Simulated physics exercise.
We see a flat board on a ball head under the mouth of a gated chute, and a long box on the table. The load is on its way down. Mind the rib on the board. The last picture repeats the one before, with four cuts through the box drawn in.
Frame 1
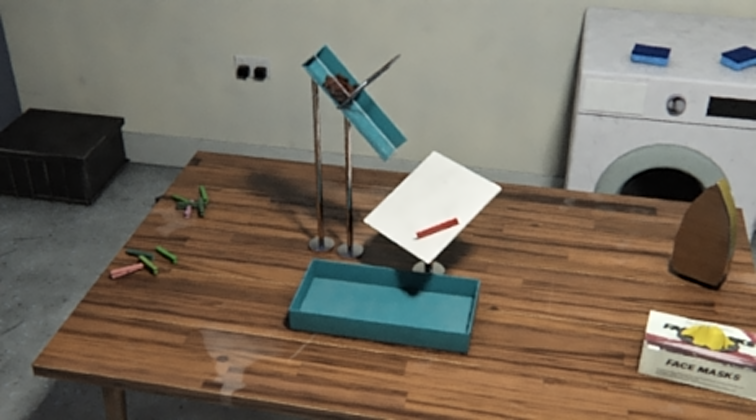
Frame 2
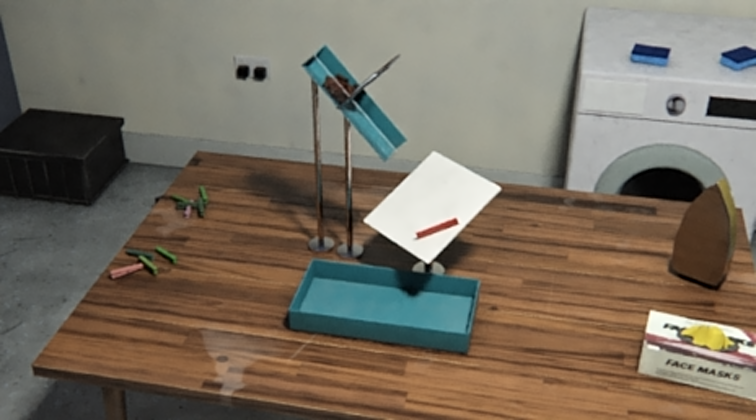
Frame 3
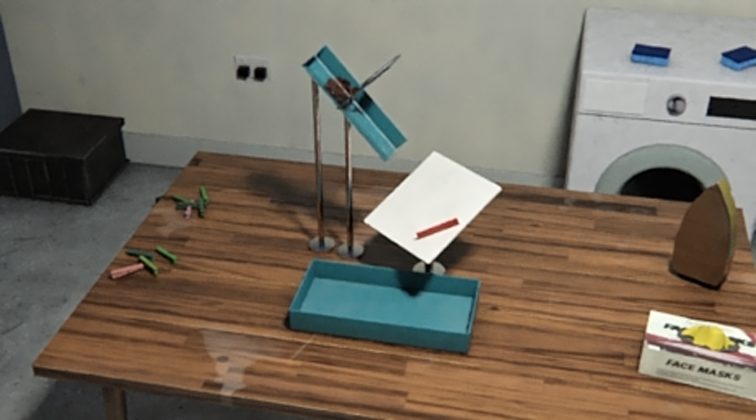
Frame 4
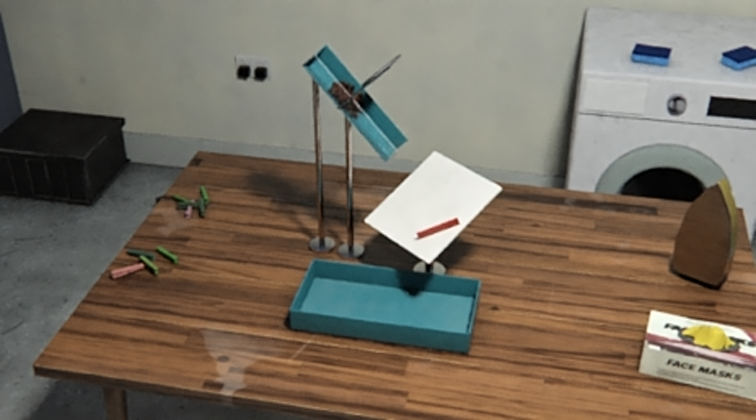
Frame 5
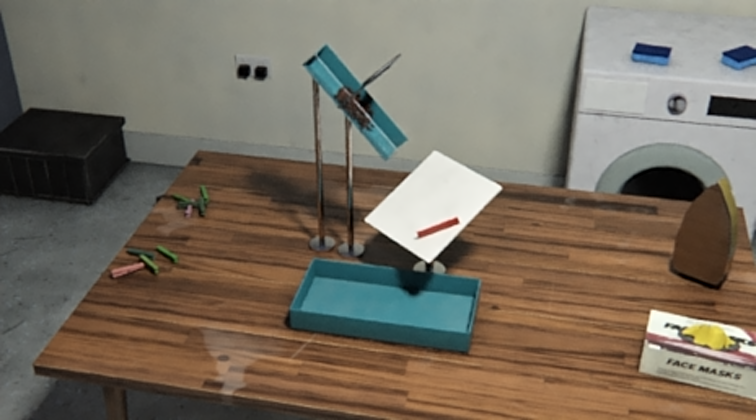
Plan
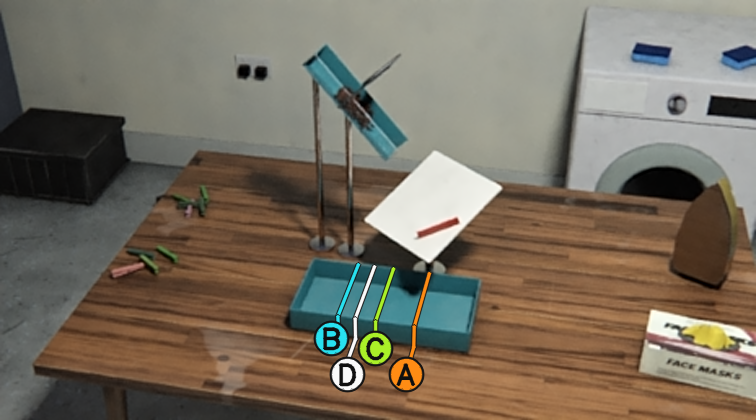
A raised blue chute holds small dark pieces that slide slightly down its slope.
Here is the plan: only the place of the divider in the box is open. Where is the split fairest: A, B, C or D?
D beats the others.
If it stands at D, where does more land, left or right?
More lands on the right.
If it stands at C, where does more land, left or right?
The left side.
On the marked copy, line A crosses the front rim at (414, 326); line B crosses the front rim at (338, 315); line C crosses the front rim at (375, 320); line D crosses the front rim at (355, 318).
Choosing A, of what is caught, nearly all on the left of the divider, a small part on the right.
Choosing B, of what is caught, a small part on the left of the divider, nearly all on the right.
Choosing C, of what is caught, most on the left of the divider, about a quarter on the right.
Choosing D, of what is caught, about a third on the left of the divider, about two thirds on the right.
